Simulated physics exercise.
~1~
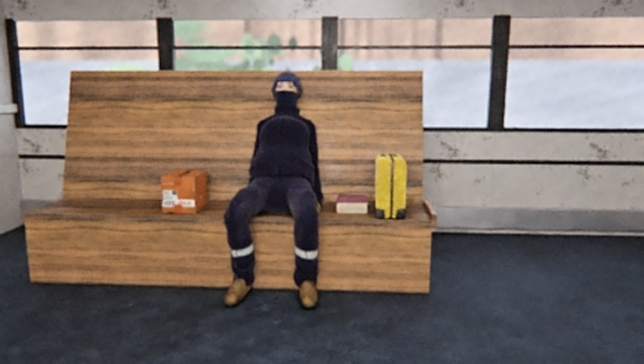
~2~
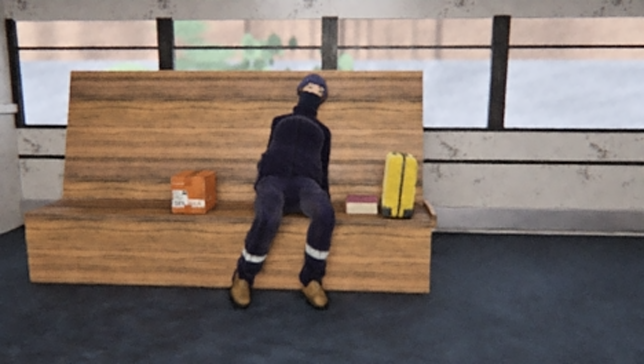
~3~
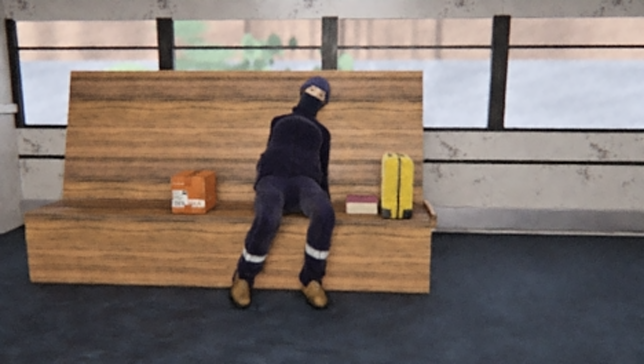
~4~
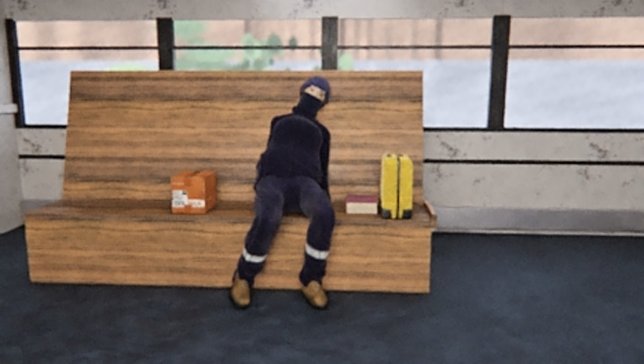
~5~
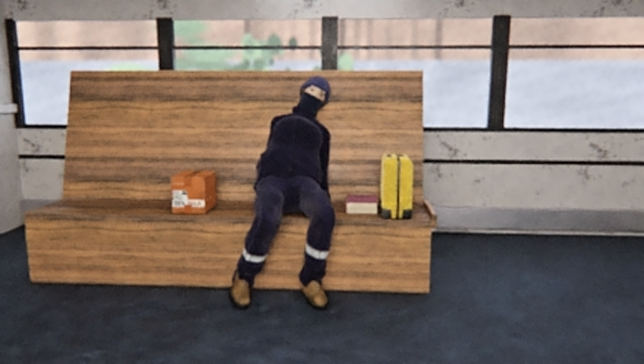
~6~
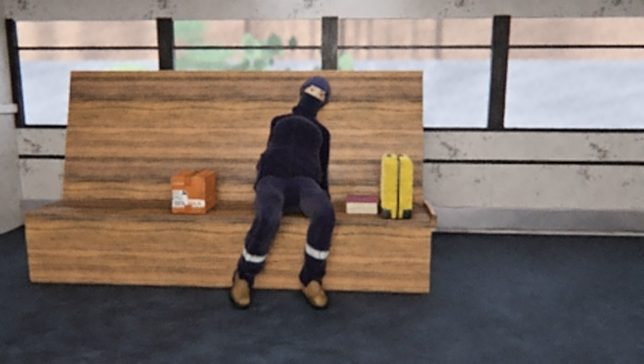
A slumped sleeper and luggage slide slightly right along a wooden bench, then stay still.
